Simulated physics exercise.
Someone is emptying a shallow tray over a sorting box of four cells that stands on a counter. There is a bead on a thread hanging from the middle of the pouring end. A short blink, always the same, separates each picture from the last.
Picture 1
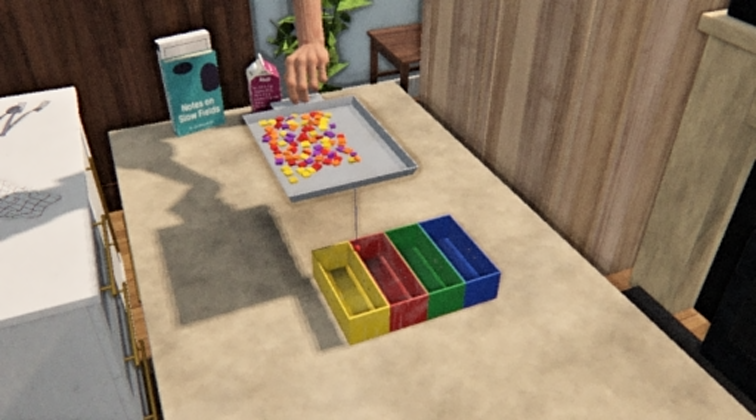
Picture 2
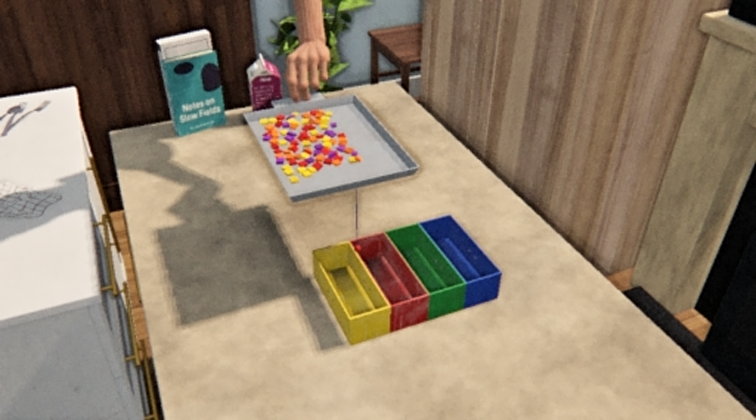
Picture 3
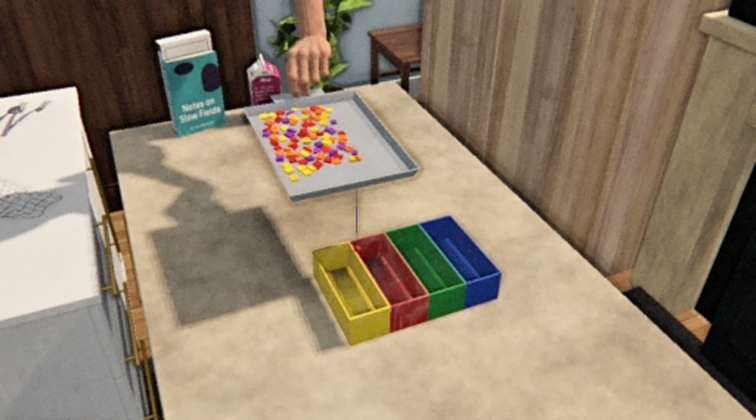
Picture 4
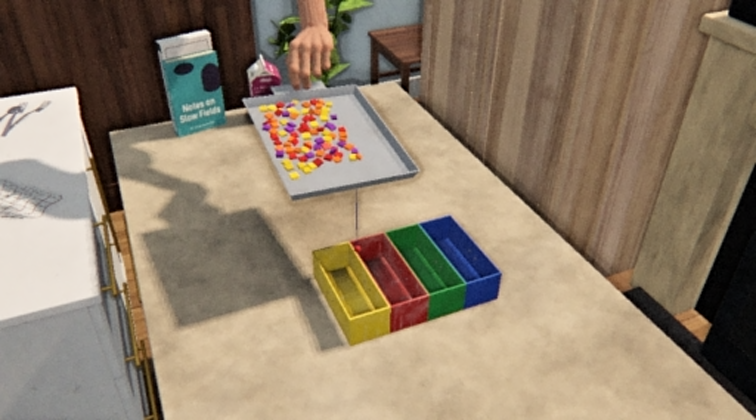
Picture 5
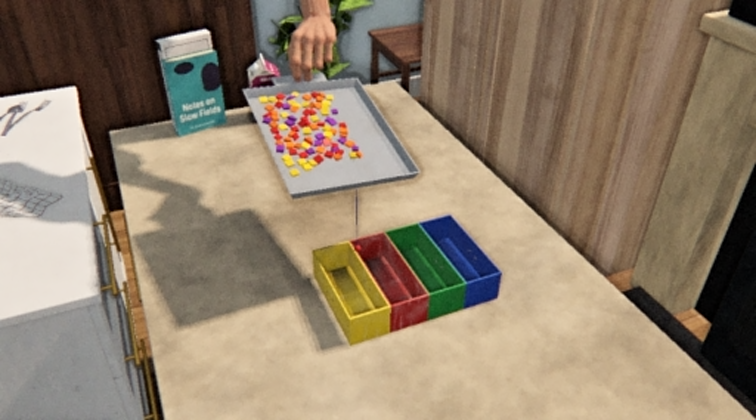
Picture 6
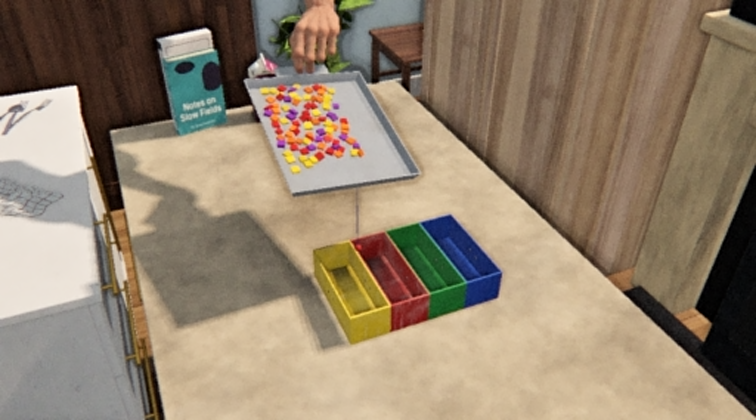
A hand at the top slowly raises the far end of a shallow grey tray, tilting it slightly towards its near right corner, while the small tiles stay bunched and the camera holds still. The tray hangs over a pale counter, seen from above. Below it sits a box with yellow, red, green and blue cells, left to right, with a teal book behind.
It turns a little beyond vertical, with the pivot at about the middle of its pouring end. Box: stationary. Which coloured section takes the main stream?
The green section takes it.
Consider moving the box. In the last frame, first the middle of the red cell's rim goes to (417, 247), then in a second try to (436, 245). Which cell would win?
The cell in red, and then that yellow cell.
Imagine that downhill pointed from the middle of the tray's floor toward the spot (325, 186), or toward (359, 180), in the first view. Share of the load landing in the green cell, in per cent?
Case one near 0 %; case two near 30 %.
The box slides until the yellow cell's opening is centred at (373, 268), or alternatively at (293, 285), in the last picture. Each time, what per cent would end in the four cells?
You'd get near 100 percent first and near 80 percent next.
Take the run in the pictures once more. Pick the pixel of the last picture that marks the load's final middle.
I'd place the middle at about (412, 271).
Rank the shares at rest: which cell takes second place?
The runner-up is the red one.
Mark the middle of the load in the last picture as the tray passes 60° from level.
Somewhere near pixel (388, 174).
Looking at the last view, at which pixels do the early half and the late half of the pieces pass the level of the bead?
(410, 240) for the early half, (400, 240) for the late half.
Soon after the last picture, tray tipped steeply; most on the tray; a stray few in the green cell; a small part falling or outside the box.
A little later, tray tipped right over; a small part on the tray; about half in the green cell; about a quarter in the red cell; a stray few in the blue cell; about a quarter falling or outside the box.
Later still, tray tipped past a quarter turn; about two thirds in the green cell; about a quarter in the red cell; a small part in the blue cell; a stray few in the yellow cell.
At rest, tray tipped past a quarter turn; about two thirds in the green cell; about a quarter in the red cell; a small part in the blue cell; a stray few in the yellow cell.
